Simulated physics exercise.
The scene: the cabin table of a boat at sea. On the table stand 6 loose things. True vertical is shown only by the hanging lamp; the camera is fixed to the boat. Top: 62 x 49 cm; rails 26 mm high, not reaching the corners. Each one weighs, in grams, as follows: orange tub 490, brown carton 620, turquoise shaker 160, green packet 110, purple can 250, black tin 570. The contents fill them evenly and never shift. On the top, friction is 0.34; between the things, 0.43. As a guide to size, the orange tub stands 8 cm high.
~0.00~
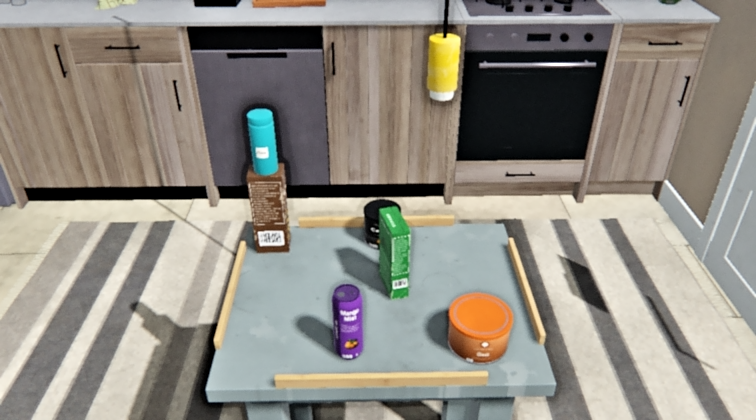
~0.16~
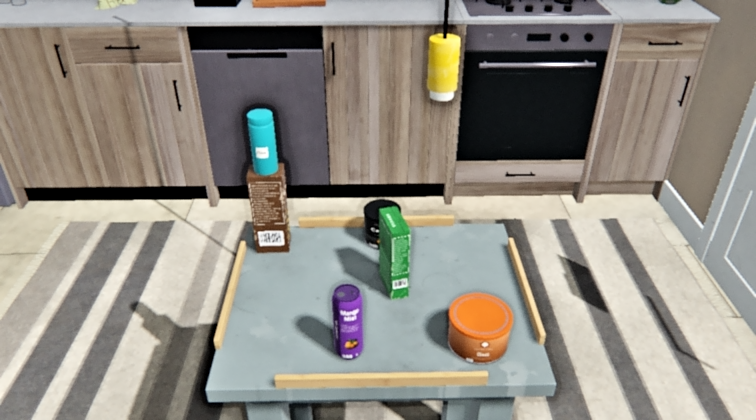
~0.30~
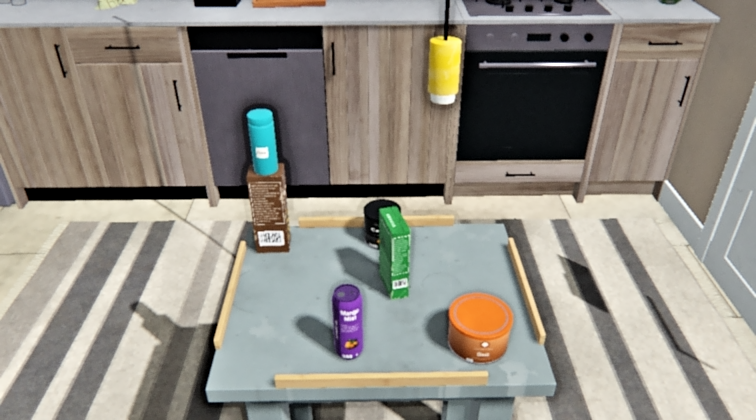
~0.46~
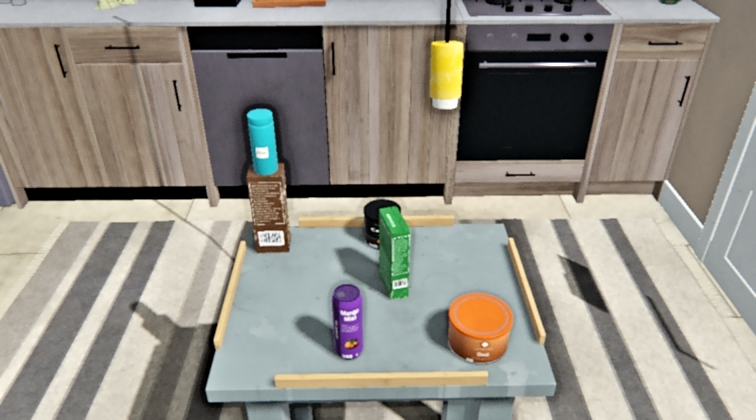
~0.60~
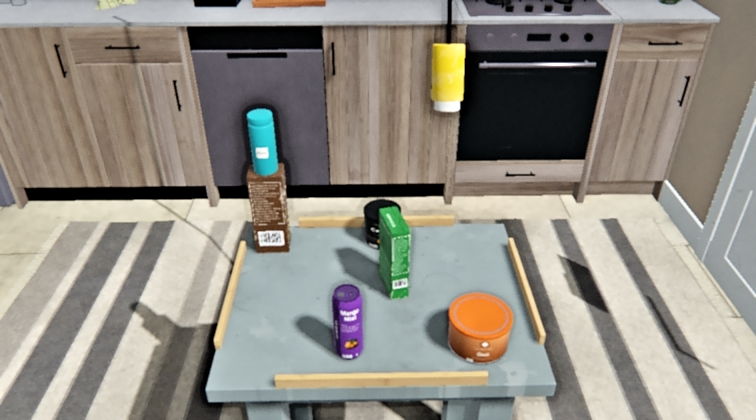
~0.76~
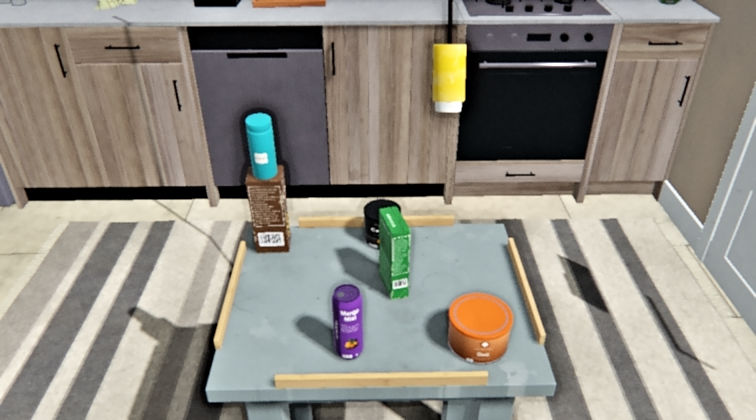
A yellow hanging lamp crept slightly down and to the right in the kitchen, then the brown carton and the turquoise bottle on top leaned slightly, while everything else on the table stayed put.
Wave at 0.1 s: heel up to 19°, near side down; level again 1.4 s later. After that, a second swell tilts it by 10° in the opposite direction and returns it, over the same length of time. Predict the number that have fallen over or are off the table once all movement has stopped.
That number is two.
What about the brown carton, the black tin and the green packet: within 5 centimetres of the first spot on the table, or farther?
Brown carton: Is displaced; black tin: Remains in place; green packet: Remains in place.
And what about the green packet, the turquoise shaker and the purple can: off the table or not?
Observed: Green packet remains in bounds; turquoise shaker exits its support; purple can remains in bounds.
After 1.06 s, floor tilted 13°, near side down; brown carton 74° off its base near (267, 261); turquoise shaker 58° off its base.
After 1.26 s, floor tilted 5°, near side down; turquoise shaker now off the table; brown carton on its side near (265, 292).
After 1.56 s, boat level; brown carton on its side near (265, 293).
In the end (3.4 s), off the table, turquoise shaker; toppled on the table, brown carton; the other 4 under 5 cm from the start. In the last view, orange tub near (479, 329), brown carton near (265, 293).
